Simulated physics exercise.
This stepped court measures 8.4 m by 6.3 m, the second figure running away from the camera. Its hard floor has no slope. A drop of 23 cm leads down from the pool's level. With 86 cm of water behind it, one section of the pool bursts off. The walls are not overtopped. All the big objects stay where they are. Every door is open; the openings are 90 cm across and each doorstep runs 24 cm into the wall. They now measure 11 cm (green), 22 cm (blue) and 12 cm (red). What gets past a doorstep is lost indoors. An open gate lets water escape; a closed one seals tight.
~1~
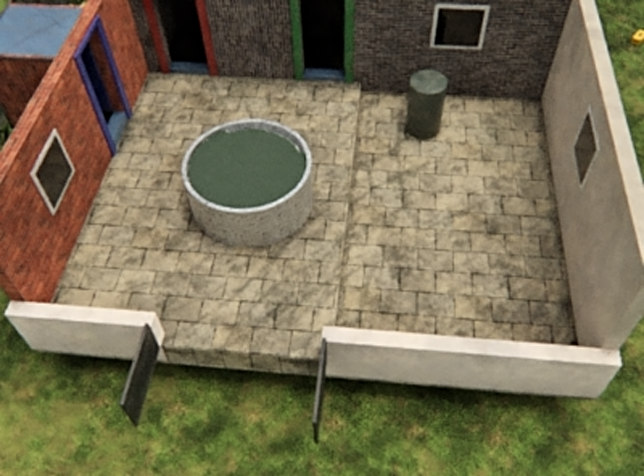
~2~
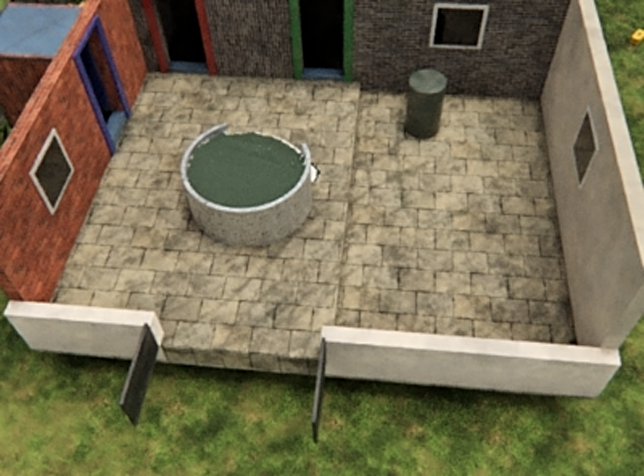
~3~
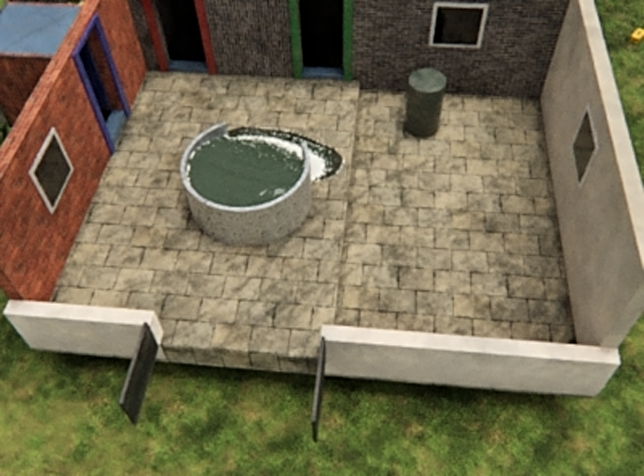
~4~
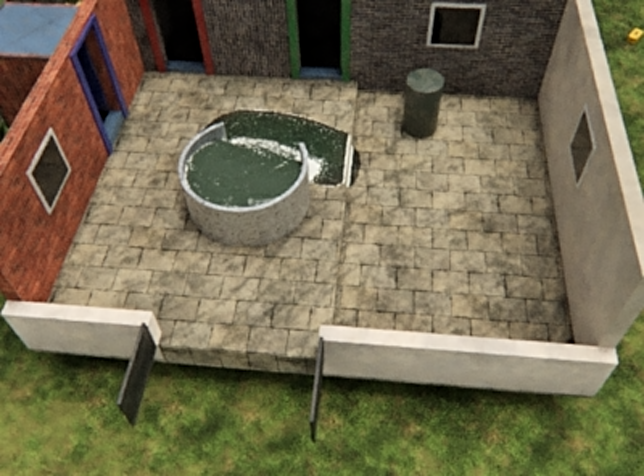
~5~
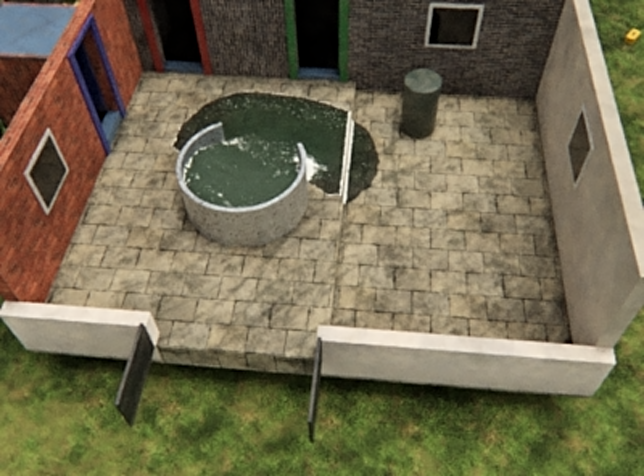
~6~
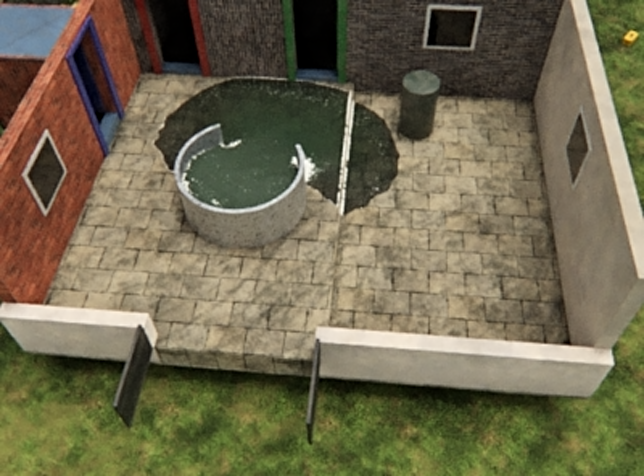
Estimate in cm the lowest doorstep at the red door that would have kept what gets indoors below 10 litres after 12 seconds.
About 13 cm.
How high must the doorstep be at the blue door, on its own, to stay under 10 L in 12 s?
About 6.5 cm at blue.
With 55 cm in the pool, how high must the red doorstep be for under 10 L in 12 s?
About 7.5 cm.
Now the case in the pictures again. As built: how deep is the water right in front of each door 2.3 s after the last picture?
Depths in cm: Green 22, blue 10, red 11.
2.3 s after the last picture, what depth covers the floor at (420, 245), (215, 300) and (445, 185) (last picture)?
About 0, 0 and 1 cm.
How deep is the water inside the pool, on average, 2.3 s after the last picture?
About 19 cm.
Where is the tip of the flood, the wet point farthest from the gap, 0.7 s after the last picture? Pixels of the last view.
Near (468, 102).
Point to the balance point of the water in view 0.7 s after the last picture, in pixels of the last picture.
At about (272, 158).
Then, 0.7 s after the last picture water covers 30 % of the floor, deepest (42 cm) near (289, 84); 15 cm at the red door, 1 litre in over its 12 cm doorstep.
Then, 2.3 s after the last picture water covers 40 % of the floor, deepest (26 cm) near (529, 105); 11 cm at the red door, 7 litres in over its 12 cm doorstep.
Then, 11.3 s after the last picture water covers 95 % of the floor, deepest (10 cm) near (331, 354); 4 cm at the red door, 15 litres in over its 12 cm doorstep.
At the red door as built, the water peaked near 16 cm, 1.3 s after the last picture.
With a doorstep of 10.5 cm, 25 litres would have come in within the 12 s; with 14.5 cm, 6 litres. So under 10 litres takes about 13 cm.
